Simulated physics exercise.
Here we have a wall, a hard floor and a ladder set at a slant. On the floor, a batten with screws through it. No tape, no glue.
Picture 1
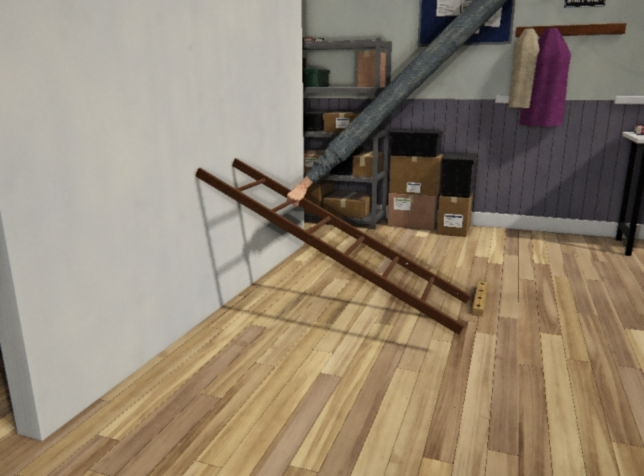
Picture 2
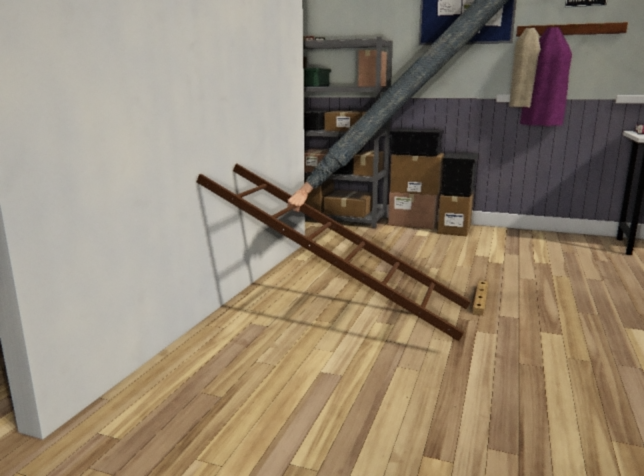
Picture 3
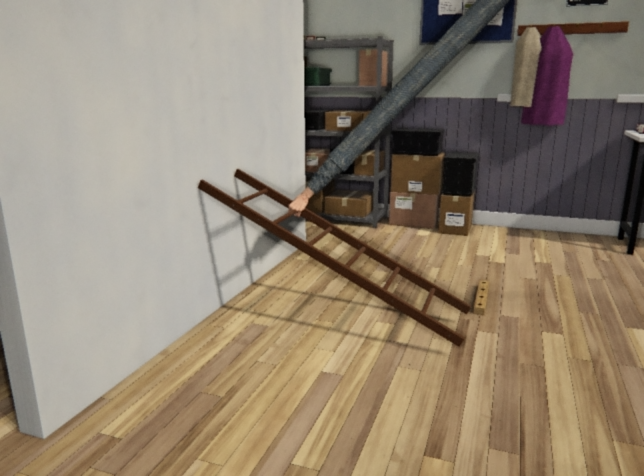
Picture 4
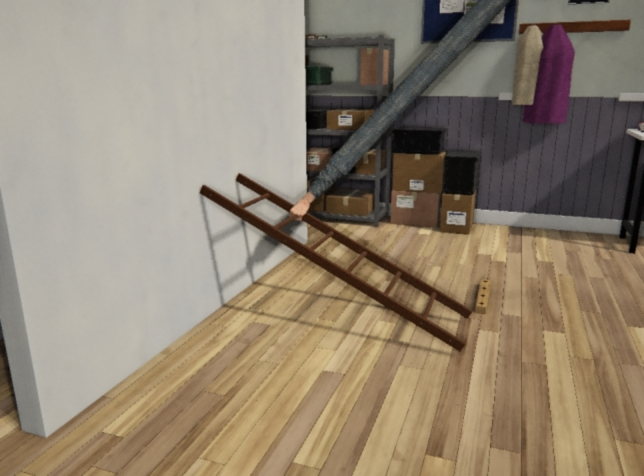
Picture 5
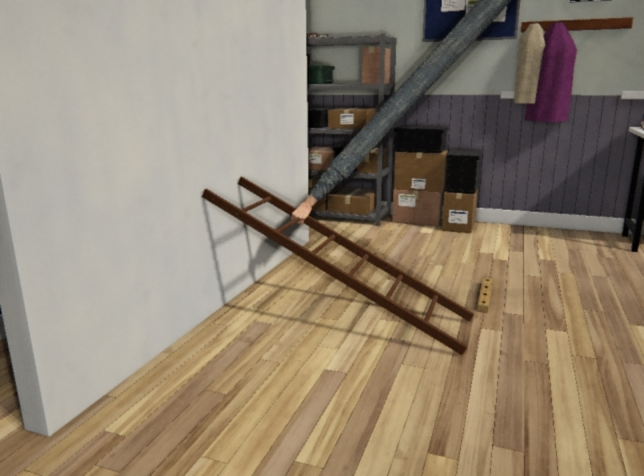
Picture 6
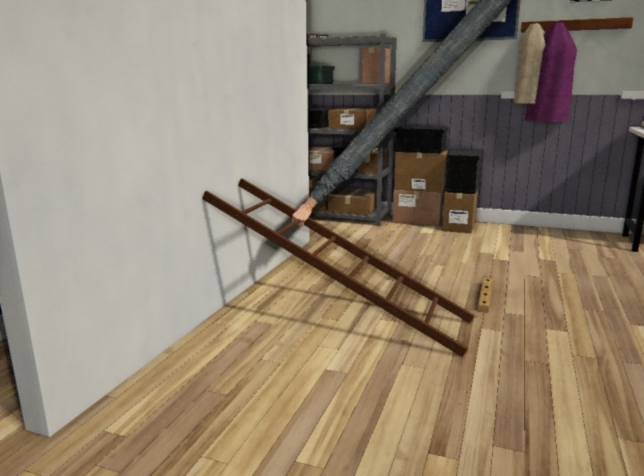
In a room with a wood floor, a long-sleeved arm lowering a slanted brown ladder slightly beside a white wall, still gripping it.
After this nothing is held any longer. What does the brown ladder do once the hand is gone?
In the end the brown ladder slides out and falls.
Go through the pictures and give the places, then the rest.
Still on the way; brown ladder (335, 237); batten (480, 298), in the first frame.
Still on the way; brown ladder (336, 243); batten (481, 297), in the second frame.
Still on the way; brown ladder (337, 248); batten (482, 297), in the third frame.
Still on the way; brown ladder (338, 253); batten (483, 295), in the fourth frame.
Still on the way; brown ladder (340, 256); batten (485, 294), in the fifth frame.
In place, still held; brown ladder (340, 258); batten (486, 294), in the sixth frame.
Then, 0.22 s later than the last frame, brown ladder tilted by 6° near (346, 272).
Then, 0.32 s later than the last frame, brown ladder tilted by 16° near (351, 295).
Then, 0.42 s later than the last frame, brown ladder tilted by 26° near (354, 316).
When it is over, the brown ladder slips down, near (354, 317).
